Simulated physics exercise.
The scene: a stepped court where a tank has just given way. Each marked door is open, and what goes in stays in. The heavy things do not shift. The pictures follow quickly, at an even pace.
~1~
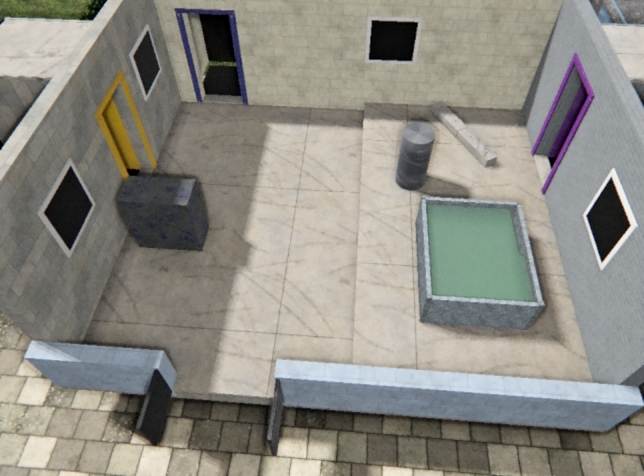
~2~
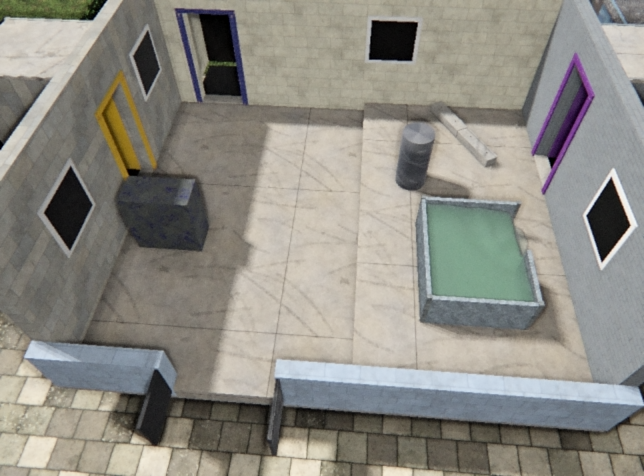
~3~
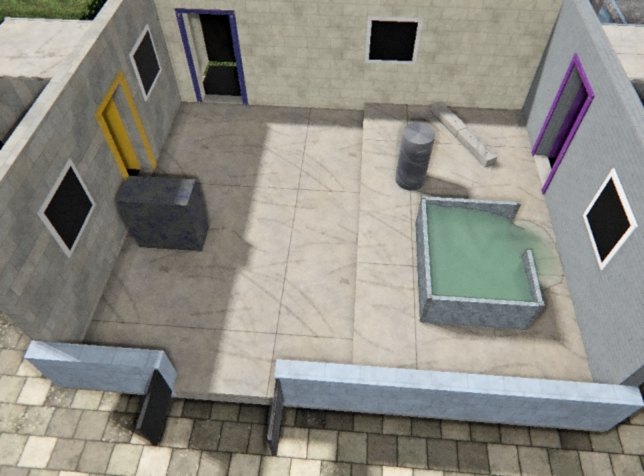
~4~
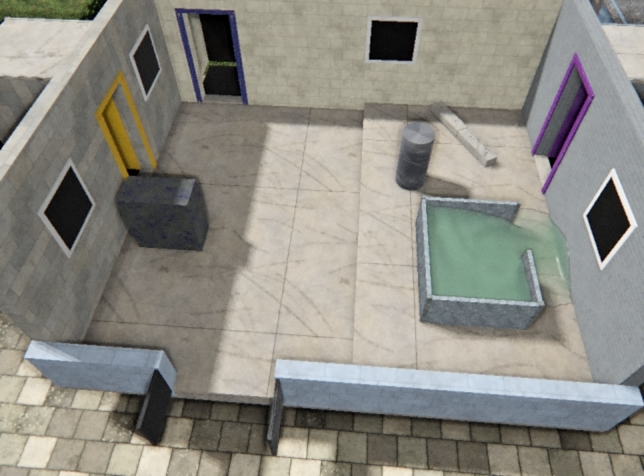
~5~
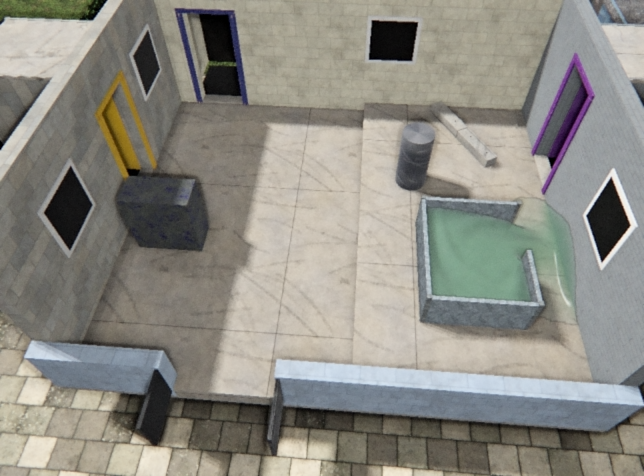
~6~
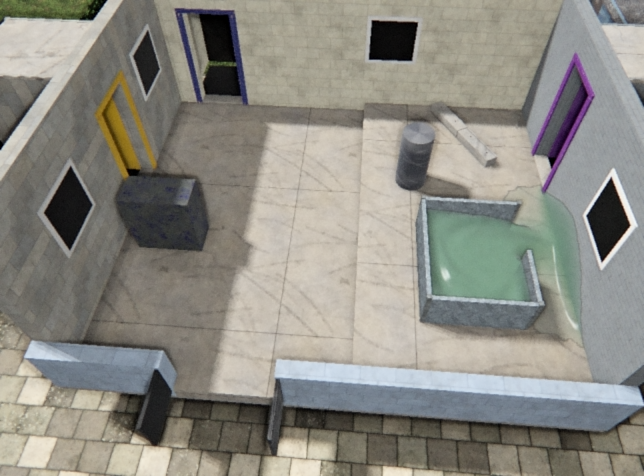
A square stone tank of green water stands at the right of a walled, paved court, seen from above by a still camera. A dark block sits by a yellow-framed door at left, a grey cylinder and pale beam lie behind the tank, and a purple door frame marks the right wall. The tank's right side opens, and water pours through the gap, spreading along the right wall.
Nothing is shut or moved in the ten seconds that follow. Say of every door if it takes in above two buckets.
One by one: The blue door holds within the limit; the purple door floods; the yellow door holds within the limit.
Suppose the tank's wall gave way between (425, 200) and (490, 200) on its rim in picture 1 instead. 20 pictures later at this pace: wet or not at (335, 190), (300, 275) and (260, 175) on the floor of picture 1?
One after the other: Awash, no water, flooded.
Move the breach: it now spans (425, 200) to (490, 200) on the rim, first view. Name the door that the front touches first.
First comes the purple-painted one.
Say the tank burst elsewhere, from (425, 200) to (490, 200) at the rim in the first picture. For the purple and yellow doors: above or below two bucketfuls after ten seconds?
One by one: The purple door is over, the yellow door goes over.
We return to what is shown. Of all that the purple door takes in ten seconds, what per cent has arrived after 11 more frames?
Close to 5 %.
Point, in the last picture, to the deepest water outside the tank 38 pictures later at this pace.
Near (447, 113).
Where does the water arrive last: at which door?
I say the yellow-painted one.
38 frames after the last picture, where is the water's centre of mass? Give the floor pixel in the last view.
Around (428, 228).
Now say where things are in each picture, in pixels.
In the first picture, still water in the water tank at (476, 250).
In the second picture, water pours out at (513, 244) and has run to a hidden place.
In the third picture, the front is at (557, 276), out from the gap at (512, 246).
In the fourth picture, water pours out at (512, 246) and has run to (550, 219).
In the fifth picture, water pours out at (512, 246) and has run to (546, 203).
In the sixth picture, water pours out at (512, 246) and has run to (582, 342).
A moment on, water covers 10 % of the floor; the blue door not reached, the purple door wet at the sill, nothing in, the yellow door not reached.
Next, water covers 20 % of the floor; the blue door not reached, the purple door under two buckets in, the yellow door not reached.
Then, water covers 35 % of the floor; the blue door not reached, the purple door under two buckets in, the yellow door not reached.
Later, water covers 60 % of the floor; the blue door wet at the sill, nothing in, the purple door over two buckets in, the yellow door not reached.
In the end, water covers 85 % of the floor; the blue door wet at the sill, nothing in, the purple door far over two buckets in, the yellow door wet at the sill, nothing in.
